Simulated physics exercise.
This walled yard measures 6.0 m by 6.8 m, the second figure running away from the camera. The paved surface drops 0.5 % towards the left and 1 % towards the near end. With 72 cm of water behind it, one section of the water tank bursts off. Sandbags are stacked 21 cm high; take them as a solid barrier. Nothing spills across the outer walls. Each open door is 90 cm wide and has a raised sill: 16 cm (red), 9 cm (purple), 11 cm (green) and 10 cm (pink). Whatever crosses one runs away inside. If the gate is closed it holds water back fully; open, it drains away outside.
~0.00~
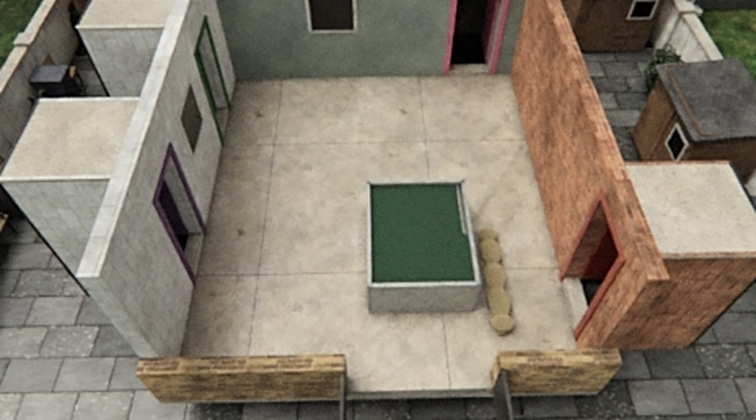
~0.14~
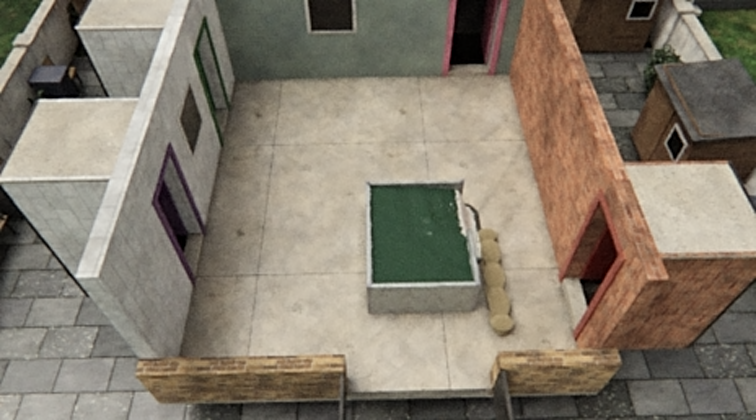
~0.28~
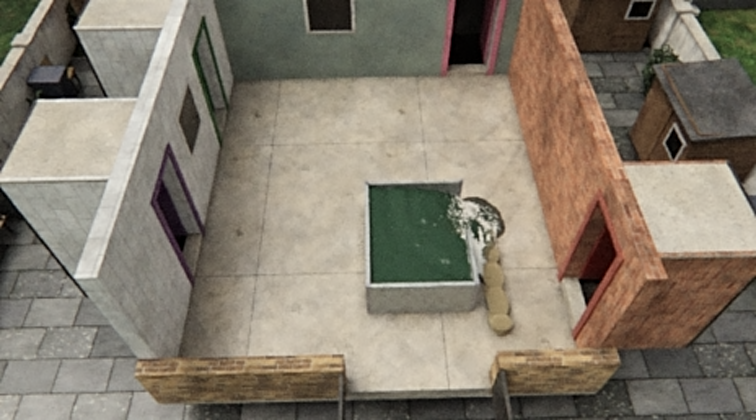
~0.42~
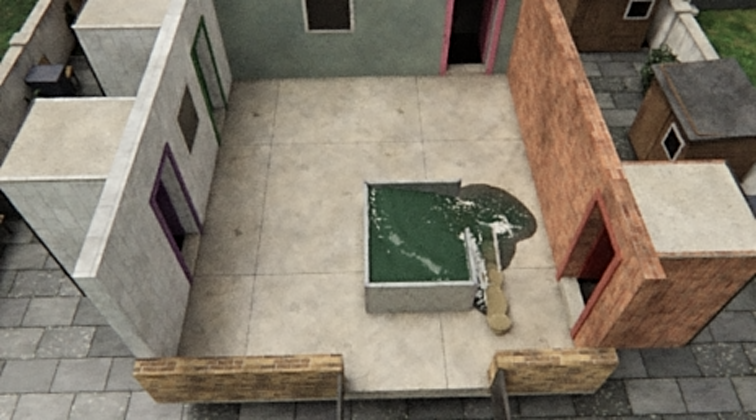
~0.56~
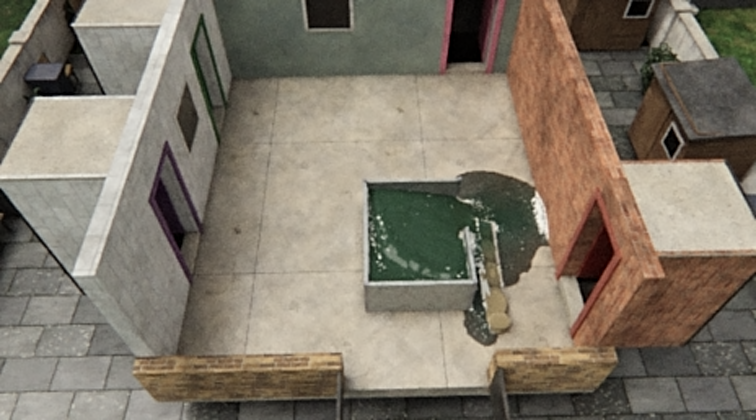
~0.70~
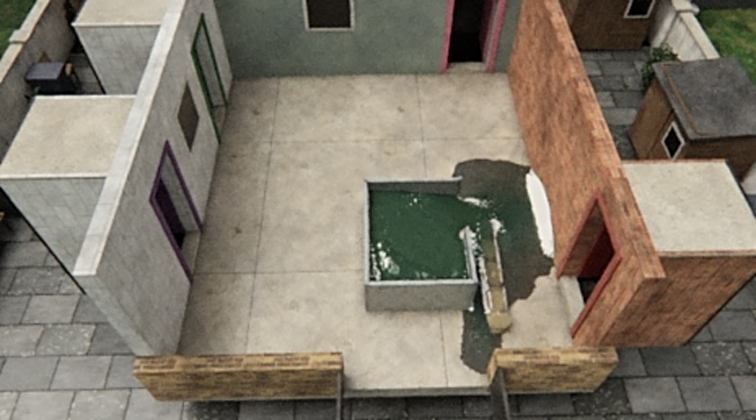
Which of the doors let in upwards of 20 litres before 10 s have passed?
Door by door: At the red door it stays under the limit; at the purple door it keeps below the limit; at the green door it keeps below the limit; at the pink door it goes over the limit.
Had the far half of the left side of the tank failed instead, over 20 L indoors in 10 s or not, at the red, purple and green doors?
Against that limit: Red not over, purple above, green under.
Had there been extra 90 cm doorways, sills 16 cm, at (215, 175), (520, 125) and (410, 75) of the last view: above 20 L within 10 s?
In turn: Under, not over, under.
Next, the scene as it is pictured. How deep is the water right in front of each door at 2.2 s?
In cm: Red 9, purple 0, green 0, pink 7.
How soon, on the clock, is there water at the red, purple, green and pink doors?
Arrival: Red 1.1 s, purple 7.5 s, green 5.0 s, pink 2.0 s.
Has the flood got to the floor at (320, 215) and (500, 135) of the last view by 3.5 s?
In that order: Still dry, wet.
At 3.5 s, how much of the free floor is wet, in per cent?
About 35 per cent.
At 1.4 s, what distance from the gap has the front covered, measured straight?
Roughly 3.6 m.
After 1.4 s water covers 15 % of the floor and is deepest (45 cm) near (470, 239); red door 9 cm at the sill, 0 L in, purple door not reached, green door not reached, pink door not reached.
After 2.2 s water covers 25 % of the floor and is deepest (34 cm) near (470, 239); red door 9 cm at the sill, 0 L in, purple door not reached, green door not reached, pink door 7 cm at the sill, 3 L in.
After 3.5 s water covers 35 % of the floor and is deepest (26 cm) near (470, 239); red door 9 cm at the sill, 0 L in, purple door not reached, green door not reached, pink door 18 cm at the sill, 69 L in.
After 6.0 s water covers 65 % of the floor and is deepest (16 cm) near (472, 248); red door 12 cm at the sill, 1 L in, purple door not reached, green door 9 cm at the sill, 0 L in, pink door 10 cm at the sill, 102 L in.
After 10.0 s water covers 85 % of the floor and is deepest (9 cm) near (538, 368); red door 8 cm at the sill, 1 L in, purple door 4 cm at the sill, 0 L in, green door 6 cm at the sill, 0 L in, pink door 7 cm at the sill, 103 L in.
